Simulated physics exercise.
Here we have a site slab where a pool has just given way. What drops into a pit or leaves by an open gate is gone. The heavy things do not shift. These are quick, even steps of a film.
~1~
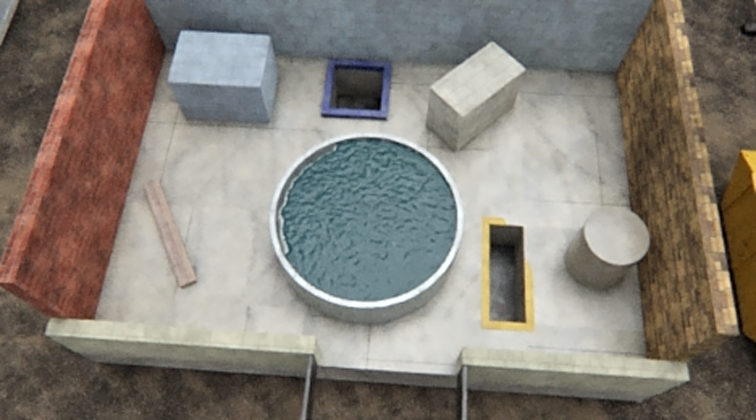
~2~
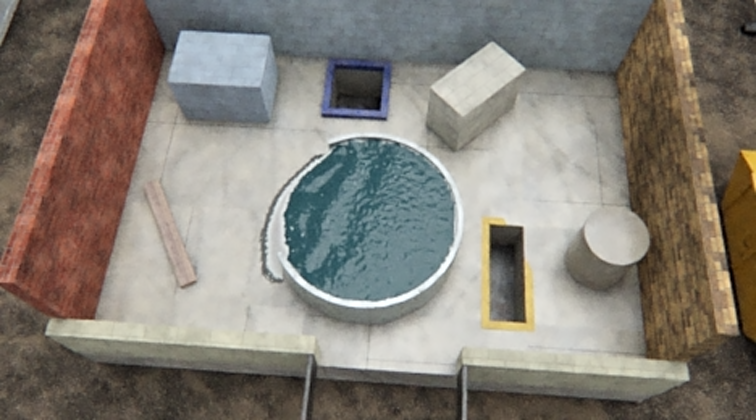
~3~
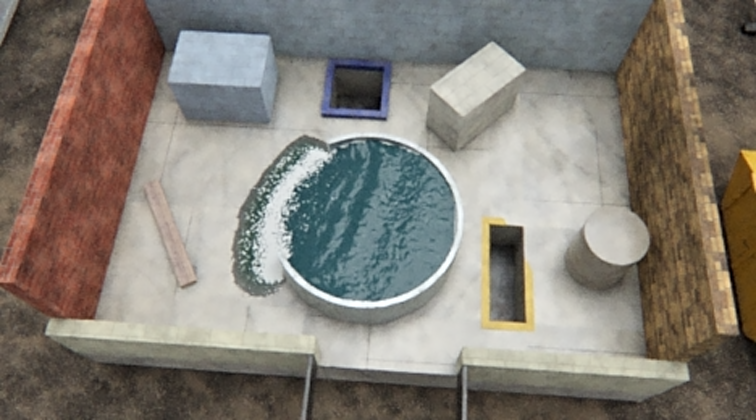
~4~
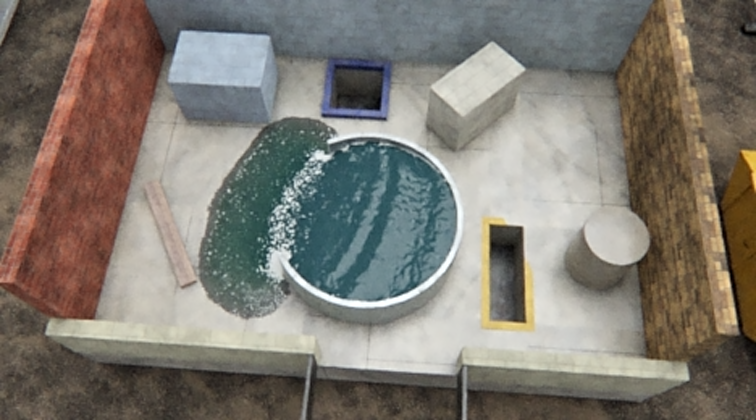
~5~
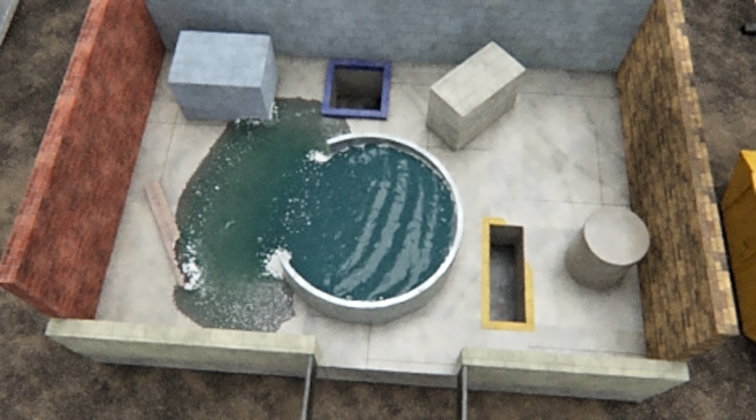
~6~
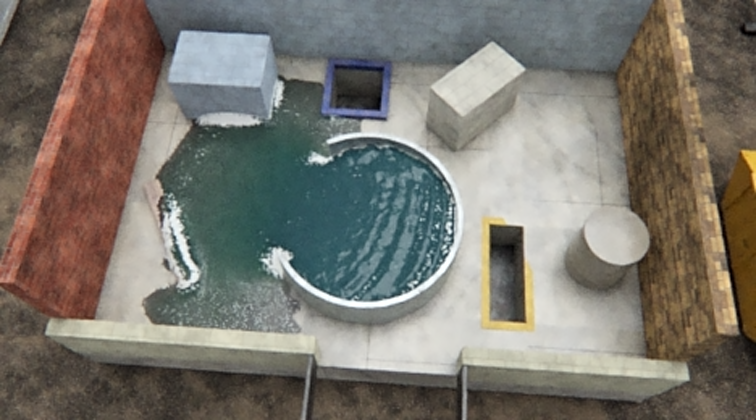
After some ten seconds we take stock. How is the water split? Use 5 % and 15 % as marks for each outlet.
In the end: The gate takes between 5 and 15 %; the yellow pit takes less than 5 %; the blue pit takes between 5 and 15 %.
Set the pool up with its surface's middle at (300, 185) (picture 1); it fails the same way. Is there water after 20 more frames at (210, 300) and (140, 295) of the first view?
In that order: Wet, covered.
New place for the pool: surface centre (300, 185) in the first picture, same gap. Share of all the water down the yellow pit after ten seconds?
Parts in a hundred: Yellow 12.
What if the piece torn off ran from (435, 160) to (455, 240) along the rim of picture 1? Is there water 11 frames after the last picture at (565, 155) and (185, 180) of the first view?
One after the other: Awash, no water.
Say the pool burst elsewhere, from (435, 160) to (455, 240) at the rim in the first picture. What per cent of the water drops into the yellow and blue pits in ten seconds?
Roughly, in per cent: Yellow 45, blue 2.
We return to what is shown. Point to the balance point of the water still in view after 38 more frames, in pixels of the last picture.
Roughly at (258, 209).
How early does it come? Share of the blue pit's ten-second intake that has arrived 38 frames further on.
Near 85 in a hundred.
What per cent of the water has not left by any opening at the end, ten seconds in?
About 80 per cent.
A moment on, water covers 40 % of the floor; the gate 0 %, the yellow pit 0 %, the blue pit 0 %.
Next, water covers 40 % of the floor; the gate 0 %, the yellow pit 0 %, the blue pit 0 %.
Then, water covers 50 % of the floor; the gate 0 %, the yellow pit 0 %, the blue pit 1 %.
Later, water covers 70 % of the floor; the gate 4 %, the yellow pit 0 %, the blue pit 6 %.
In the end, water covers 90 % of the floor; the gate 10 %, the yellow pit 3 %, the blue pit 8 %.
